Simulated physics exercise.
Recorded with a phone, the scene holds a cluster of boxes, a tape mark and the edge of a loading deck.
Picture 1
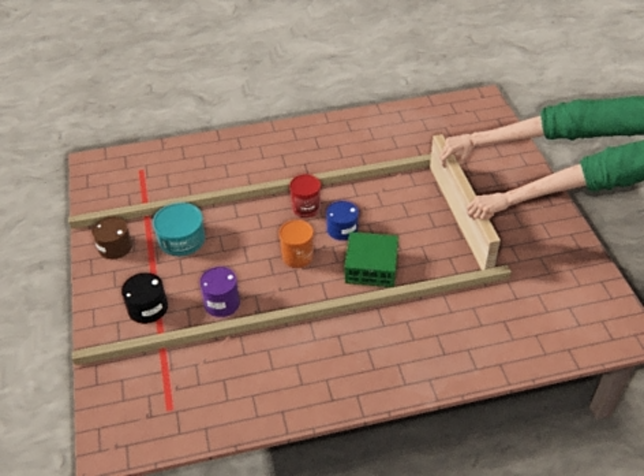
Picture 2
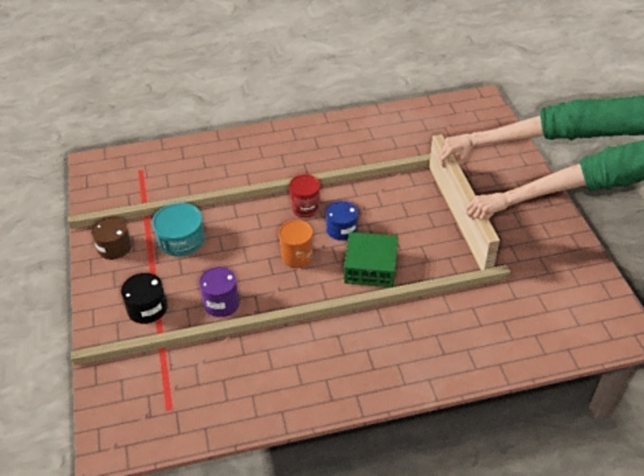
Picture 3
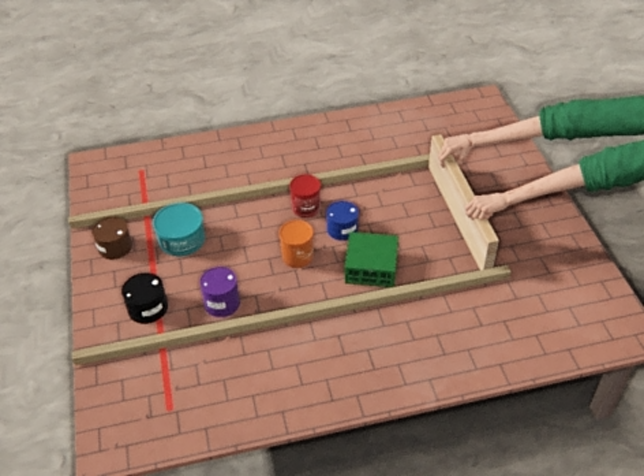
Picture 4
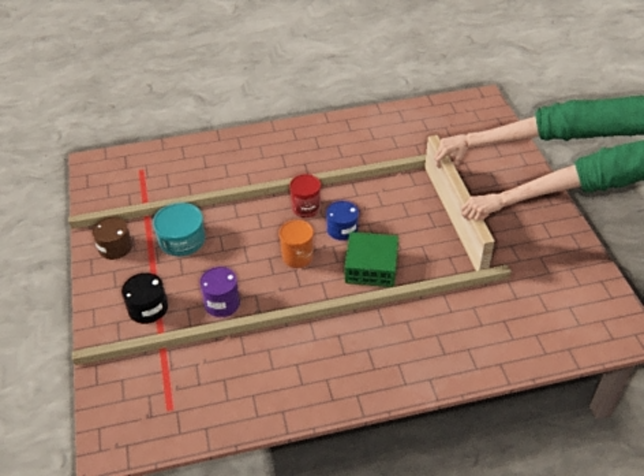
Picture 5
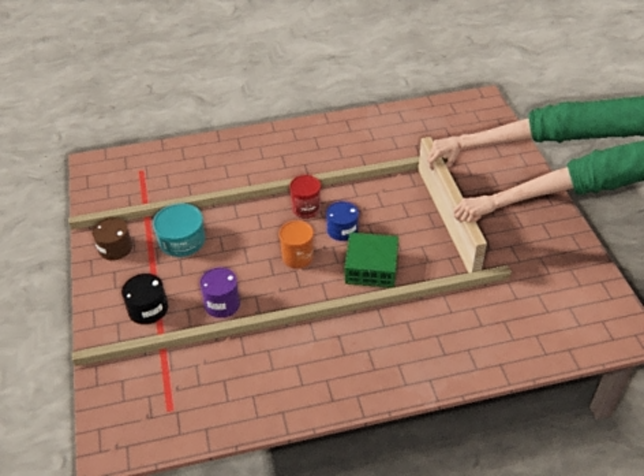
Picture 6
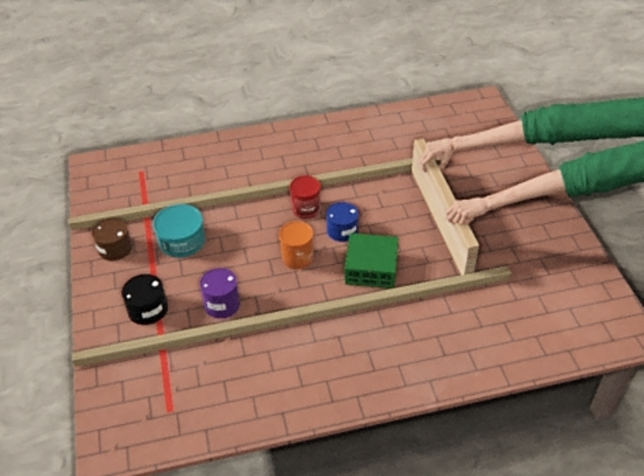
Wooden plank held by two green-sleeved hands sliding slightly left between rails on a brick-patterned table, the colourful containers staying still.
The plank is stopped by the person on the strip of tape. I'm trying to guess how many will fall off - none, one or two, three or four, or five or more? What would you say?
Honestly, the ones lost over the side add up to one, maybe two.
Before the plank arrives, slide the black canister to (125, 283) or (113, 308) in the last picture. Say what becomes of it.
In order, it is not lost; drops down.
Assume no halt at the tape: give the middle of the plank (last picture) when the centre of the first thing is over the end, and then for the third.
(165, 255), then (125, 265).
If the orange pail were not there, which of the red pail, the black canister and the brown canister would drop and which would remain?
Result - red pail: Remains in place; black canister: Remains in place; brown canister: Drops.
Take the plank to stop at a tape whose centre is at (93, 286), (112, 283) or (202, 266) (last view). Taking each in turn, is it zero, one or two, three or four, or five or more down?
In the order of the places given: At least five; three or four; no fall at all.
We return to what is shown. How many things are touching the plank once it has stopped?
At rest, 4 are in contact.
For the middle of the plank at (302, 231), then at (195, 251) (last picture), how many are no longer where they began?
It comes to 4 for the first spot, 8 for the other.
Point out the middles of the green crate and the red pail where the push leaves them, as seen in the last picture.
Final positions: Near (131, 315); near (131, 227).
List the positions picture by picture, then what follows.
Brown canister (112, 238); black canister (145, 298); turquoise pail (180, 230); plank (462, 201); tape (154, 274), in the first frame.
Black canister (145, 298); blue canister (342, 221), in the second frame.
Turquoise pail (180, 230); green crate (372, 259), in the third frame.
Brown canister (113, 238); purple canister (220, 292), in the fourth frame.
Black canister (145, 299); plank (450, 203), in the fifth frame.
Brown canister (113, 240); black canister (145, 300); turquoise pail (180, 231); plank (443, 205); tape (154, 275), in the sixth frame.
Early on, none off yet; brown canister at rest near (113, 240); black canister at rest near (145, 300); turquoise pail at rest near (180, 231).
Finally, the number that fall off is one or two; lost, brown canister.
